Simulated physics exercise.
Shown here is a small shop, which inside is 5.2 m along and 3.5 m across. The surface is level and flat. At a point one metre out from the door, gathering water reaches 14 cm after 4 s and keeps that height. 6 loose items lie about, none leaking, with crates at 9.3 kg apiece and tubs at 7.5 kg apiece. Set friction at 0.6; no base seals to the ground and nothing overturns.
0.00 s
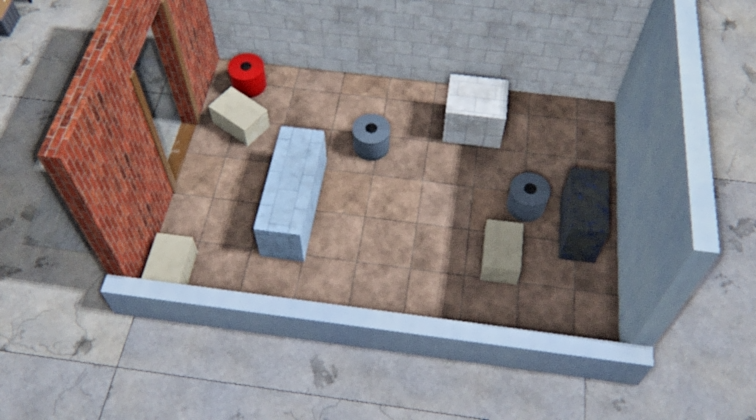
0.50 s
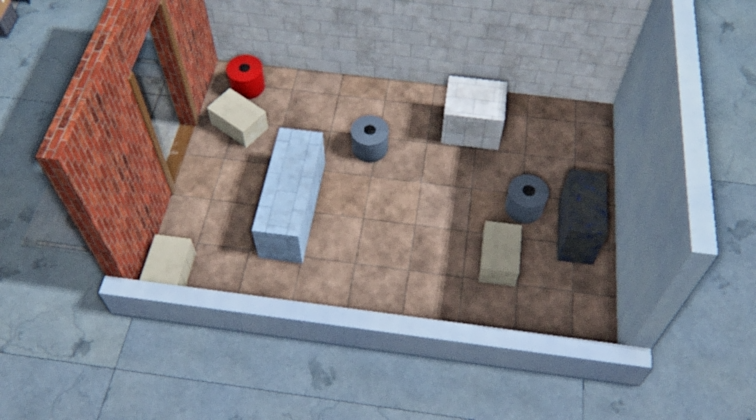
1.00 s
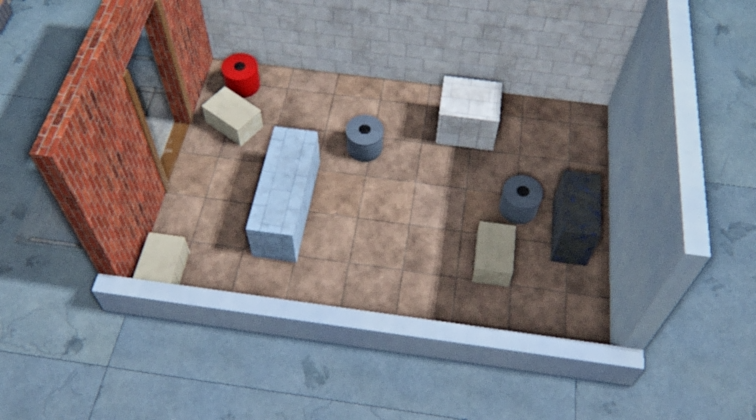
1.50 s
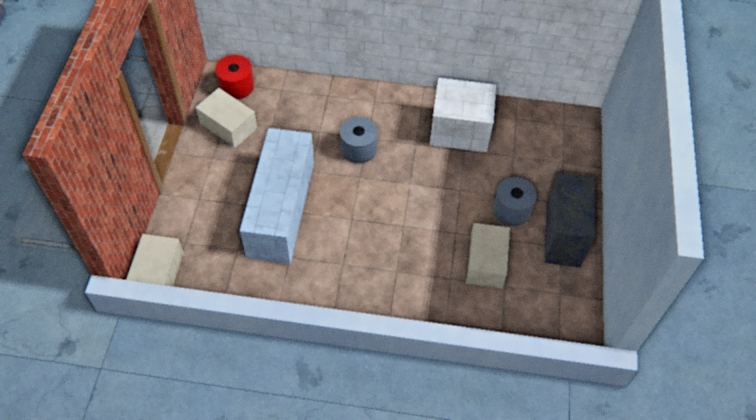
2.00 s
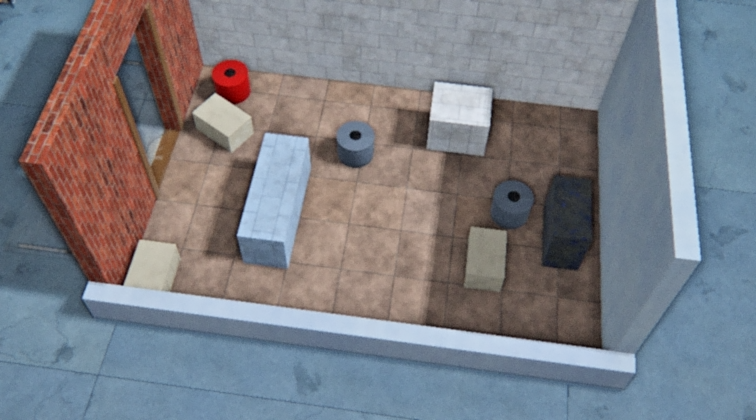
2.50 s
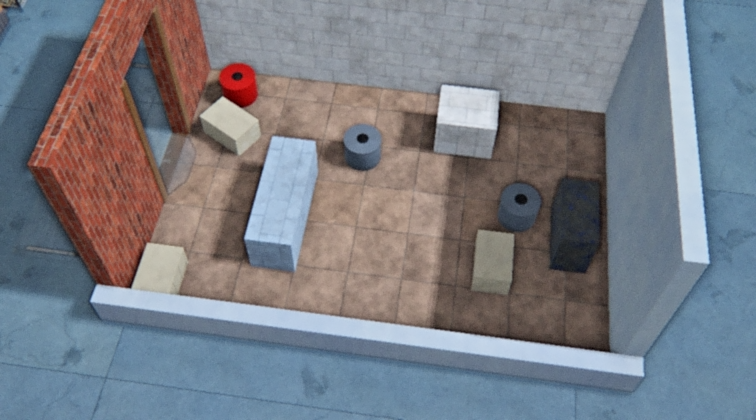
The view drifts slightly over a small open-topped room with a brick doorway wall at left, while the grey ground outside turns bluish. Inside, the red tub, grey tubs and pale and dark blocks stay put on the brown tiles, and finally a thin, glassy patch of water appears just inside the doorway.
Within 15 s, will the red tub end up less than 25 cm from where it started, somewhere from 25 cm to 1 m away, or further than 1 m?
Shifts a bit.
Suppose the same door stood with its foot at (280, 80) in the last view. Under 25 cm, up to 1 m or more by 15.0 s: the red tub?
Well, the red tub ends up distant in that setup.
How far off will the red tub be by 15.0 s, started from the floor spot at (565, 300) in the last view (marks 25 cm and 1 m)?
Well, it sits tight.
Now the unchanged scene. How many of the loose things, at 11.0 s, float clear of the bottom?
At that moment it comes to 3.
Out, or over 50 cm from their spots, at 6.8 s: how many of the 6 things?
0.
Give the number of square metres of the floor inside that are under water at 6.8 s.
7.5 m2.
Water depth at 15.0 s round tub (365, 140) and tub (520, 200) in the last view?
First roughly 4 cm, second roughly 4 cm.
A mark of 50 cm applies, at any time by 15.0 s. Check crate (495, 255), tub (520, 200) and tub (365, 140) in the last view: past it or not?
The first is not bigger, the second not bigger and the third not bigger.
After 3.5 s the red tub is near (237, 76), 0.0 m from its start, aground; 0 afloat.
After 6.8 s the red tub is near (237, 76), 0.0 m from its start, aground; 1 afloat.
After 11.0 s the red tub is near (224, 78), 0.2 m from its start, afloat; 3 afloat.
After 15.0 s the red tub is near (277, 94), 0.6 m from its start, afloat; 3 afloat.
